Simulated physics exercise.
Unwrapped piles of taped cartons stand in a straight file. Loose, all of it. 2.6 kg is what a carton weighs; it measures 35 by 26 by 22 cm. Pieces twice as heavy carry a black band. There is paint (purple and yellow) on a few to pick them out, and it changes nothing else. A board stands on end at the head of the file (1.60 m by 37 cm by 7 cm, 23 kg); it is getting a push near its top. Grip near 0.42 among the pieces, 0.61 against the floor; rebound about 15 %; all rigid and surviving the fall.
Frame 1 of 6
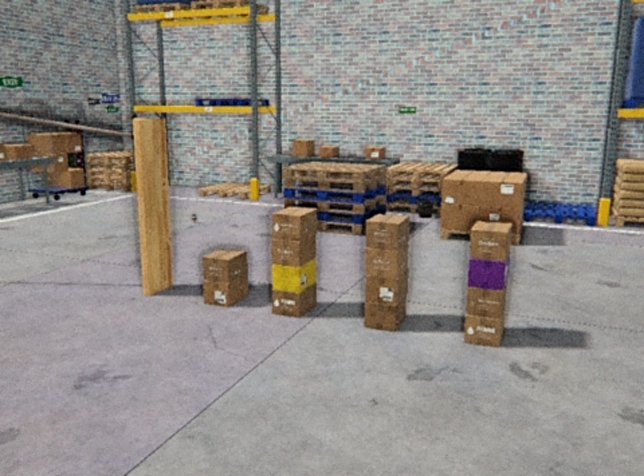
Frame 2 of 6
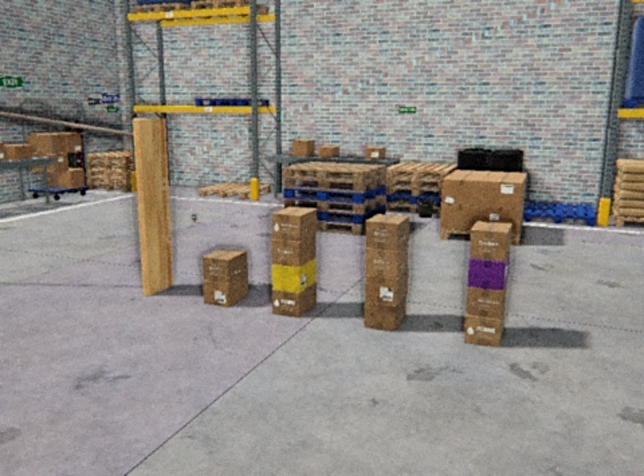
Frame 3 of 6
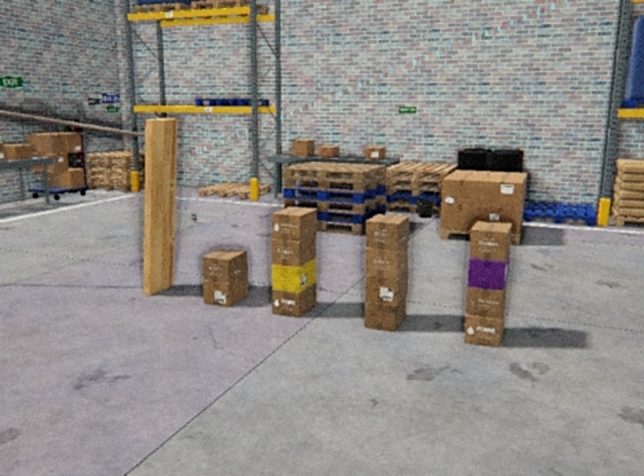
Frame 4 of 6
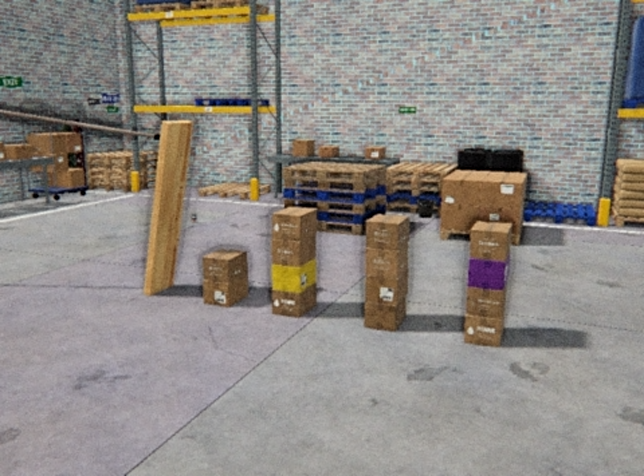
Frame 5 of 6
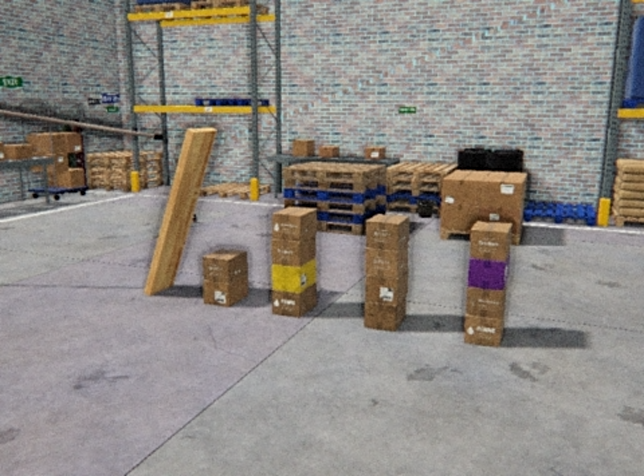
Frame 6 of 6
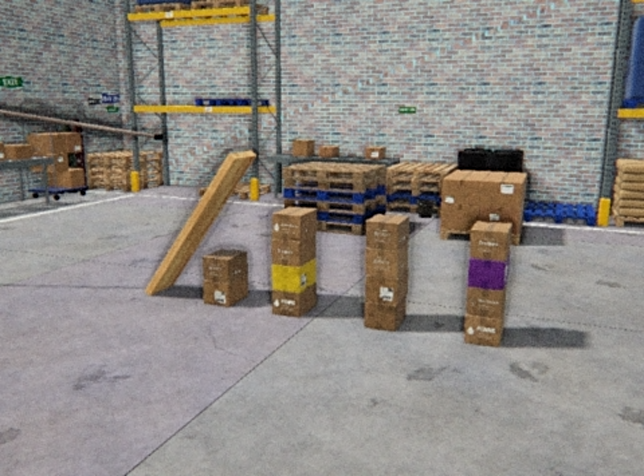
A tall wooden board standing at the left tilted slowly, then faster, to the right, leaning over toward a row of four carton piles, one with a yellow box and one with purple, which stayed still.
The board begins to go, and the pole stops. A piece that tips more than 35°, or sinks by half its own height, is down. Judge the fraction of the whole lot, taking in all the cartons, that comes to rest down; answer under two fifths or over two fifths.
I would say under two fifths.
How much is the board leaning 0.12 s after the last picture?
At that moment it leans around 50° from upright.
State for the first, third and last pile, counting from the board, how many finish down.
Tally - first pile: 0; third pile: 0; last pile: 0.
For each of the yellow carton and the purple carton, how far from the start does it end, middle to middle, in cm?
Yellow shifts close to 0 cm and purple close to 0 cm.
Then, 0.12 s on from the sixth picture, board 51° from upright; none of the 14 cartons down.
Then, 0.38 s on from the sixth picture, board 59° from upright; none of the 14 cartons down, 4 disturbed; yellow carton displaced 17 mm.
Finally, board 57° from upright; none of the 14 cartons down, 3 disturbed; yellow carton unmoved; purple carton unmoved. That is 0 per cent. Seen by the last camera, middles, yellow carton near (296, 274), purple carton near (489, 269).
